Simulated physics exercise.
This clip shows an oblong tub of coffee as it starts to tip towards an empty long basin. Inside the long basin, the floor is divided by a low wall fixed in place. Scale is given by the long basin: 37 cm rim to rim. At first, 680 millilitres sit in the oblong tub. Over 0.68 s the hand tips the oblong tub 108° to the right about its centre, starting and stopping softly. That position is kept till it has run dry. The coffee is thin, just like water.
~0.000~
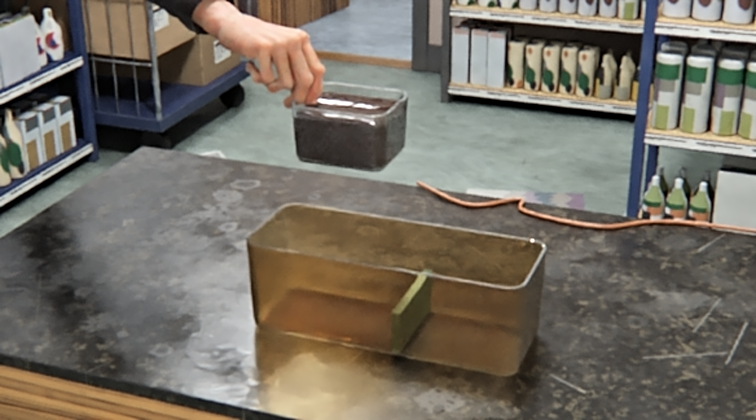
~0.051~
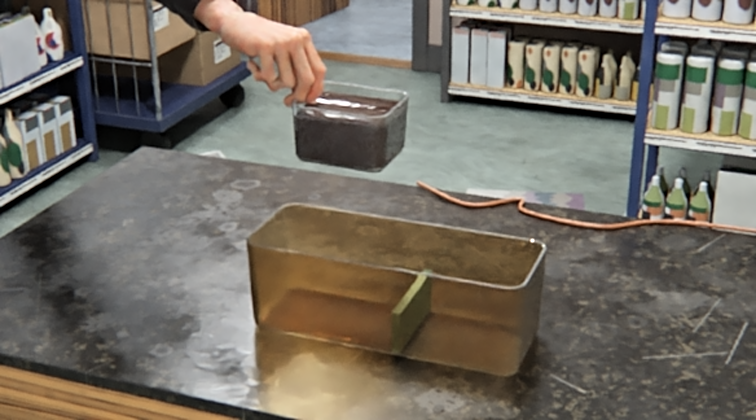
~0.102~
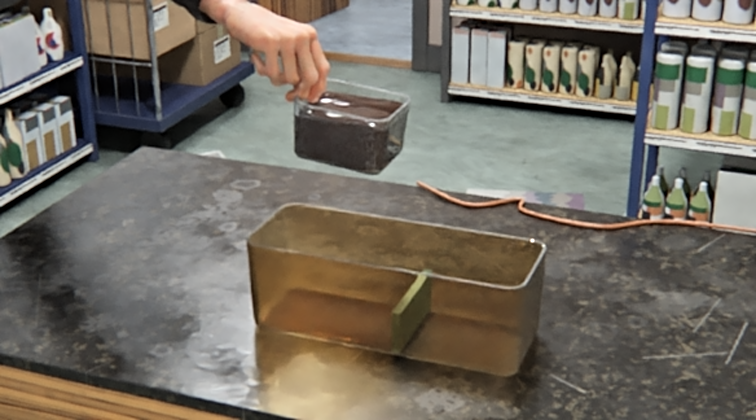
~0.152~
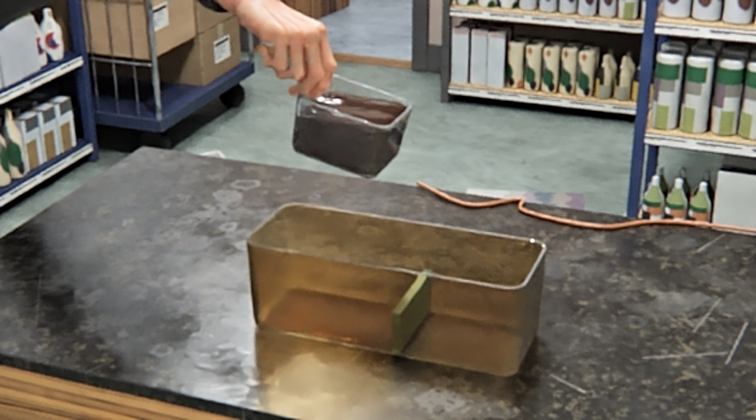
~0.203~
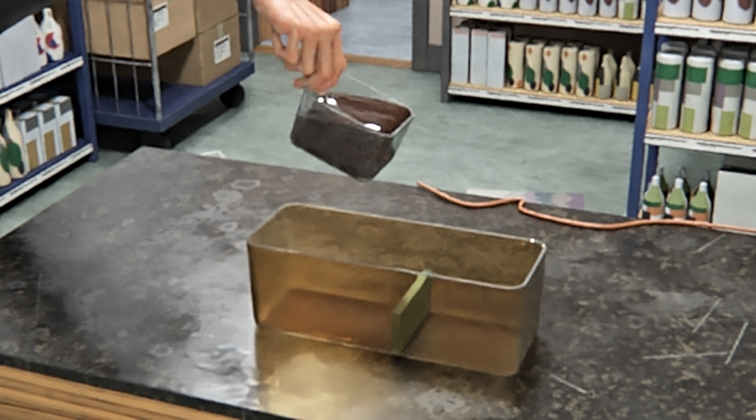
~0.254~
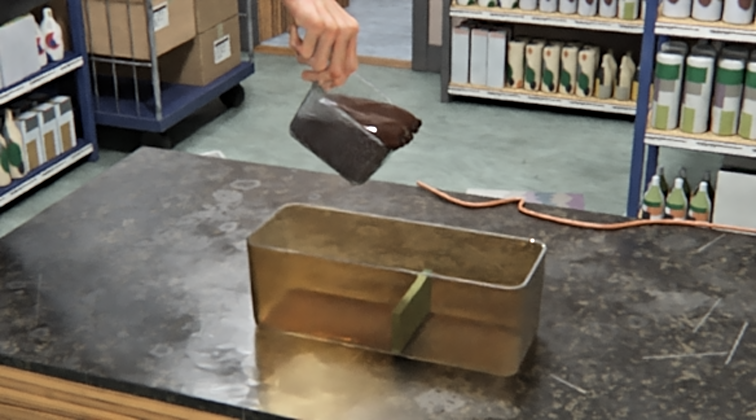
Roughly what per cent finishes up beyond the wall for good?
Roughly 83 per cent.
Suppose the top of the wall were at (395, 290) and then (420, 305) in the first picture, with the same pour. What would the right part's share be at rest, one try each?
First 90, then 75 per cent.
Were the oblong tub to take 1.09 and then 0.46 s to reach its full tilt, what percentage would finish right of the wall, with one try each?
Try 1: Approx. 85 %; try 2: Approx. 85 %.
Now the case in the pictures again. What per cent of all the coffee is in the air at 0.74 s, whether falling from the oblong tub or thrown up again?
Some 7 % is up in the air.
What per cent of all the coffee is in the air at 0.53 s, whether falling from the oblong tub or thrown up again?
Roughly 44 percent.
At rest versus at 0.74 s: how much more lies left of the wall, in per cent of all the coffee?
Around 7 in a hundred.
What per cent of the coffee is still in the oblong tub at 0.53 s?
About 24 per cent.
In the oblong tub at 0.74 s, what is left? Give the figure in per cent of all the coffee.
4 per cent or so.
By 0.53 s the tilt is 96° and 24 per cent is still to pour, 0 is left of the wall and 31 right of it.
By 0.74 s the tilt is 108° and 4 per cent is still to pour, 7 is left of the wall and 80 right of it.
By 0.95 s the tilt is 108° and 0 per cent is still to pour, 14 is left of the wall and 82 right of it.
By 1.18 s the tilt is 108° and 0 per cent is still to pour, 14 is left of the wall and 83 right of it.
At rest 14 per cent lies left of the wall, 83 right of it and 3 outside.
